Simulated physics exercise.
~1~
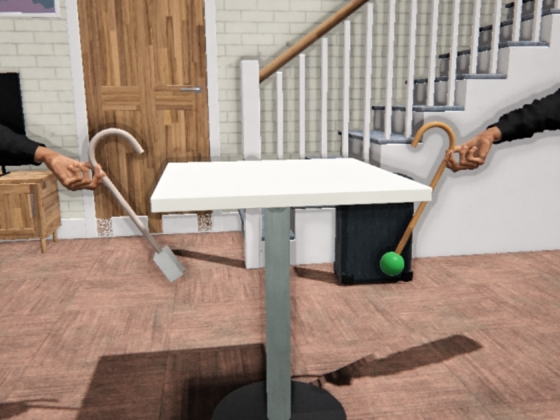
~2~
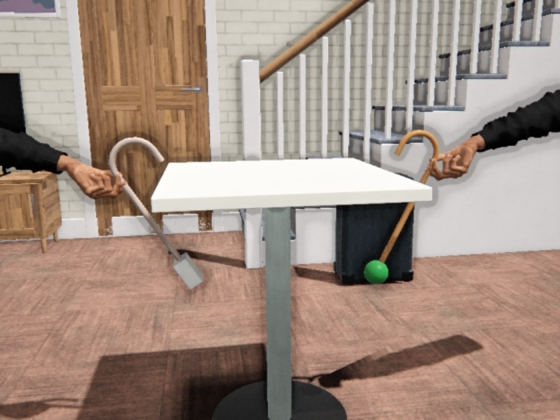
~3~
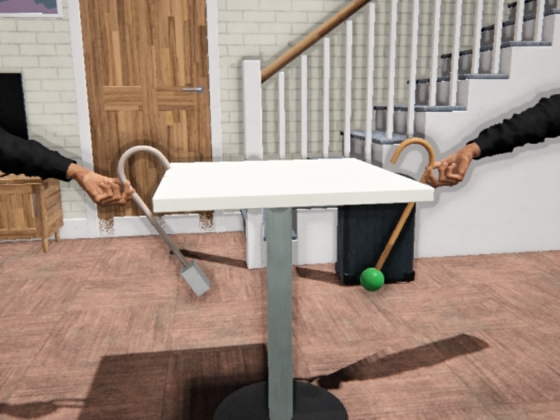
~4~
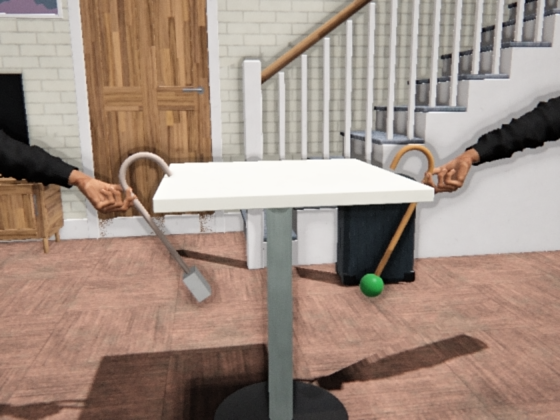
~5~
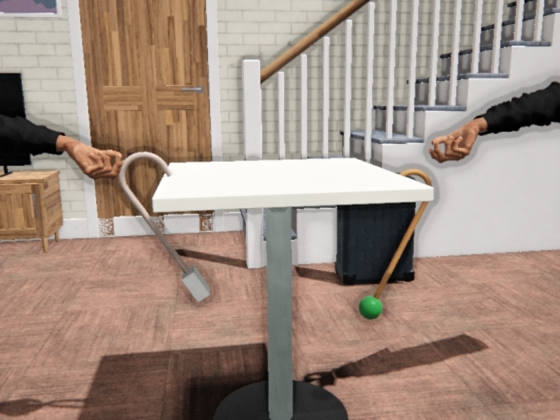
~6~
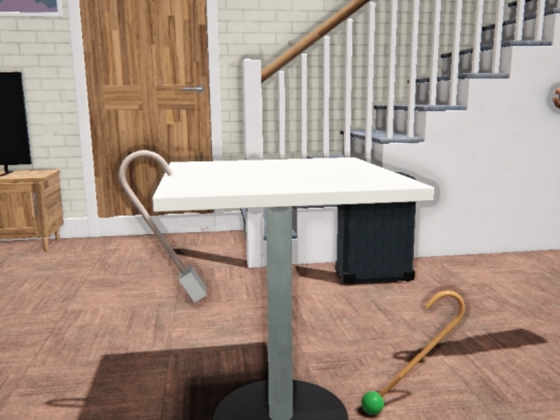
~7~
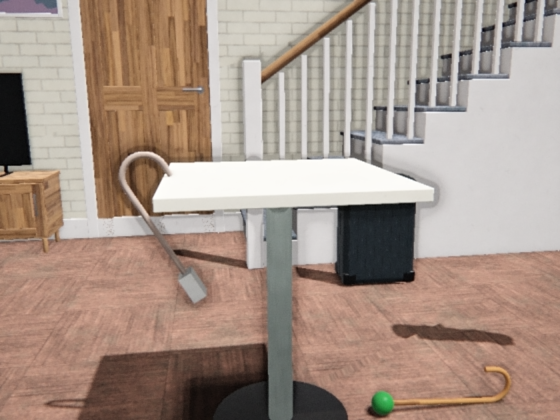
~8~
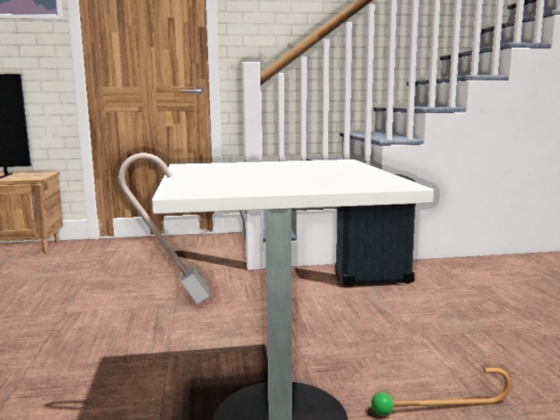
We see two hands hook a white brush over the left end of a small white table and a green-tipped ladle over the right, then let go and draw back; the brush stays hanging while the ladle slips off and ends lying on the floor.
